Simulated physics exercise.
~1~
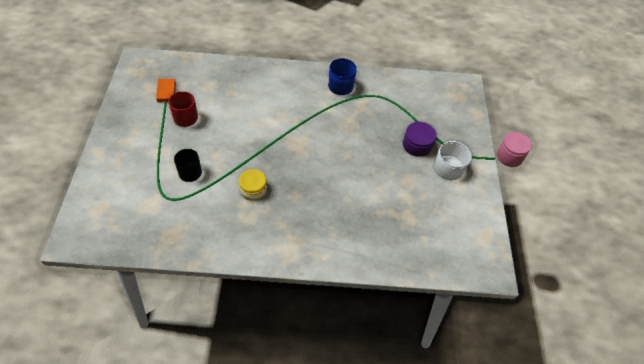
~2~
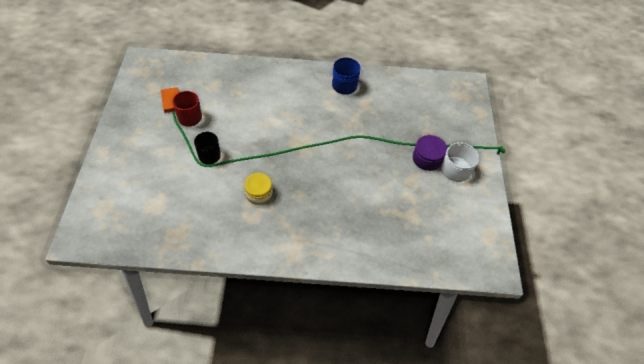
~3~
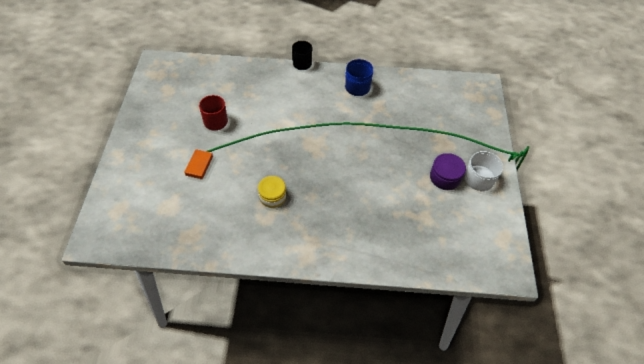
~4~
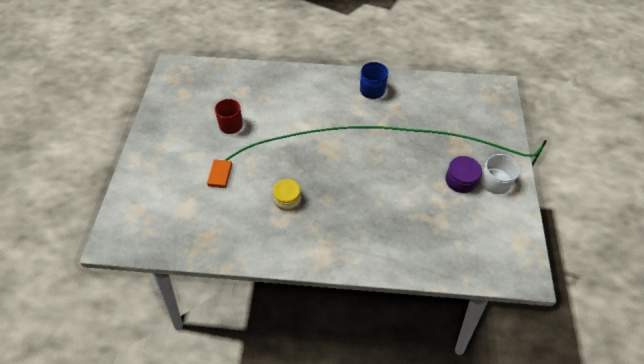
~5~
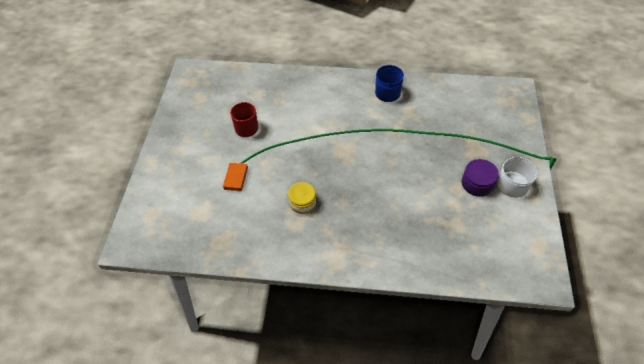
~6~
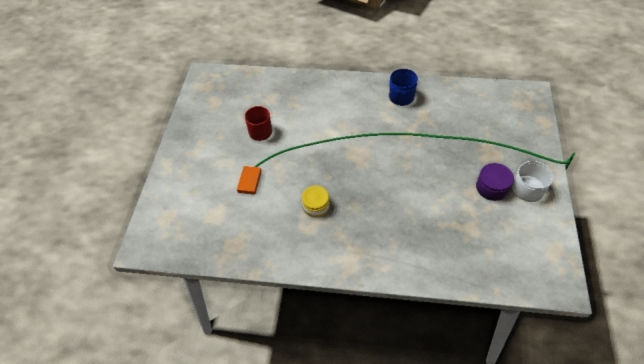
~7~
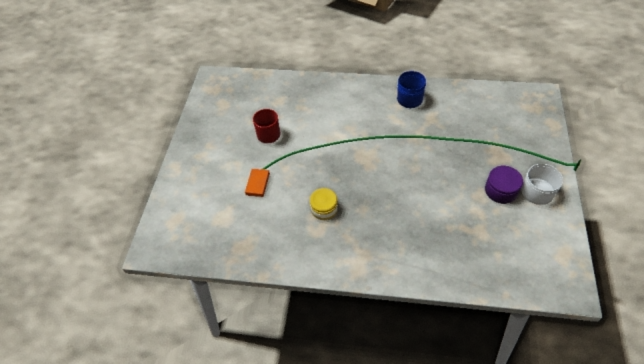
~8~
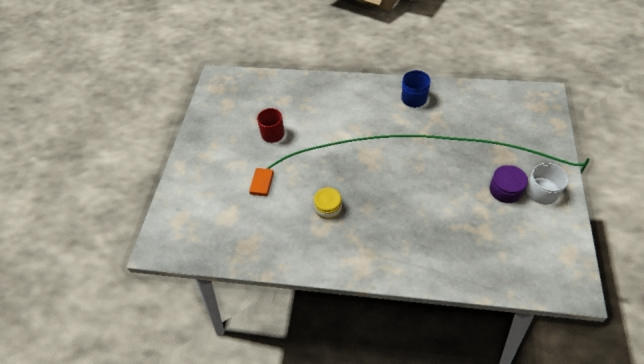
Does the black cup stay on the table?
No, the black cup does not stay on the table. It is swept to the far side and goes over the back edge.
